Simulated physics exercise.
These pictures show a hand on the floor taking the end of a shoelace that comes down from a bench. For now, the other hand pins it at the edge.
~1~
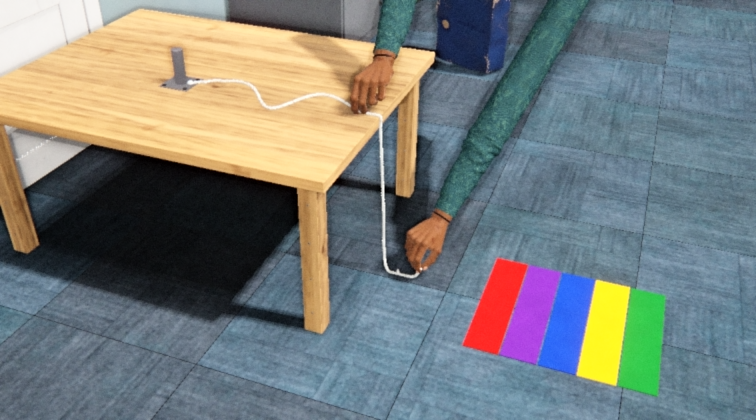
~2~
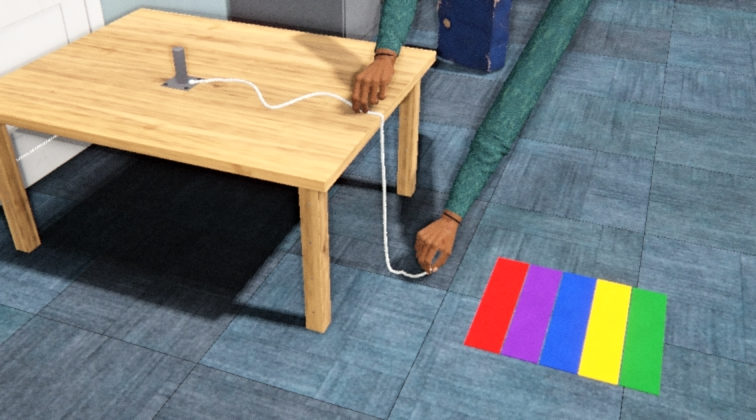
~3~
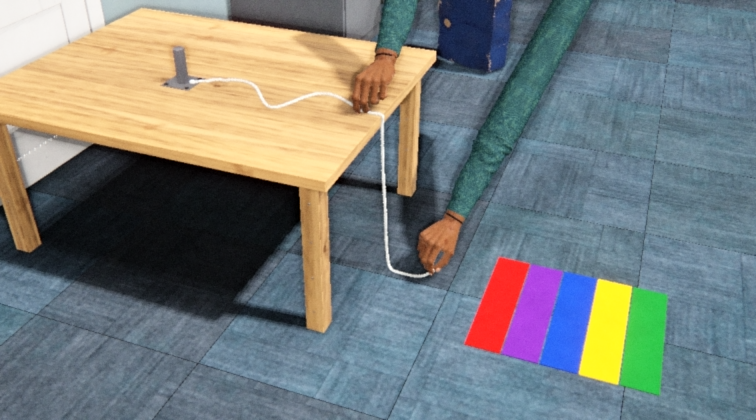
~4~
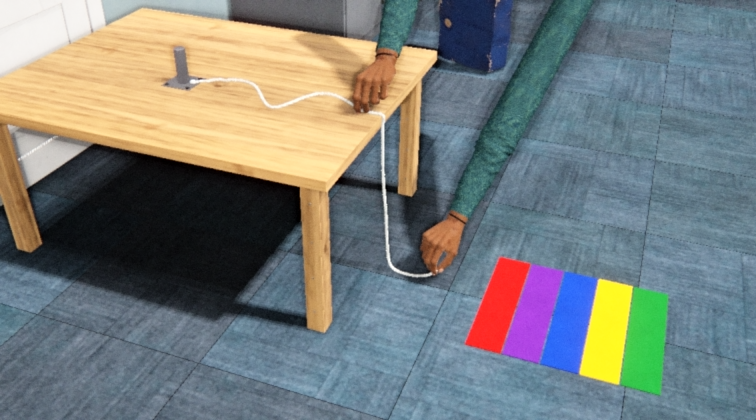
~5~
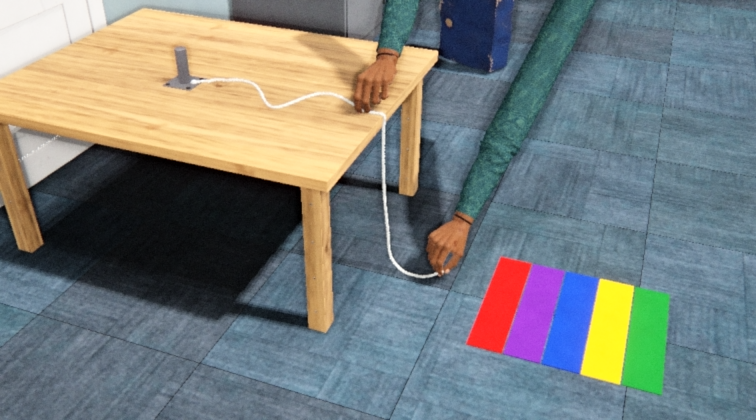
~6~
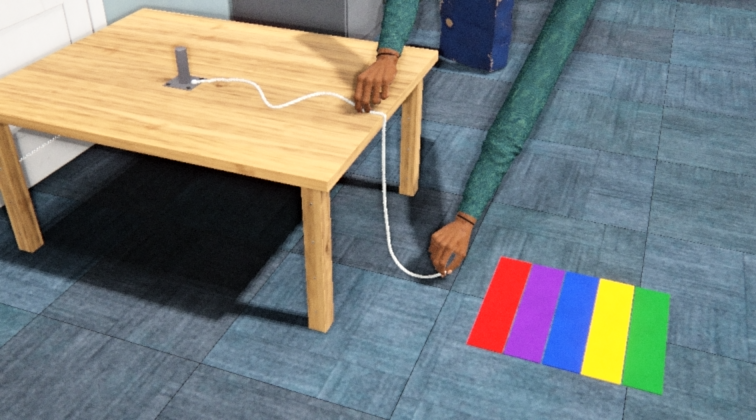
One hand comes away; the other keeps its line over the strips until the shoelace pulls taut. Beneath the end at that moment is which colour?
Beneath it is yellow.
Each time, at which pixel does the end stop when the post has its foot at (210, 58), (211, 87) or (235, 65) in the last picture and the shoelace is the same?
In order, it comes out close to (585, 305), (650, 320) and (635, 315).
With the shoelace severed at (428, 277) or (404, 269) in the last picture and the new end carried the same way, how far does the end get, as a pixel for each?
Case by case it comes to about (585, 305) and then about (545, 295).
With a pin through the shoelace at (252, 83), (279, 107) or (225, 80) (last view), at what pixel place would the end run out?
It comes to rest around (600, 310), (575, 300) and (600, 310) respectively.
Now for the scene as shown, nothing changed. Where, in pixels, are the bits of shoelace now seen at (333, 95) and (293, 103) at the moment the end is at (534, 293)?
First mark (373, 113), second mark (330, 104).
Soon after, end near (534, 293); over purple.
Then, end near (583, 304); over blue.
At full stretch, end near (611, 311); over yellow. It halts on the yellow strip.
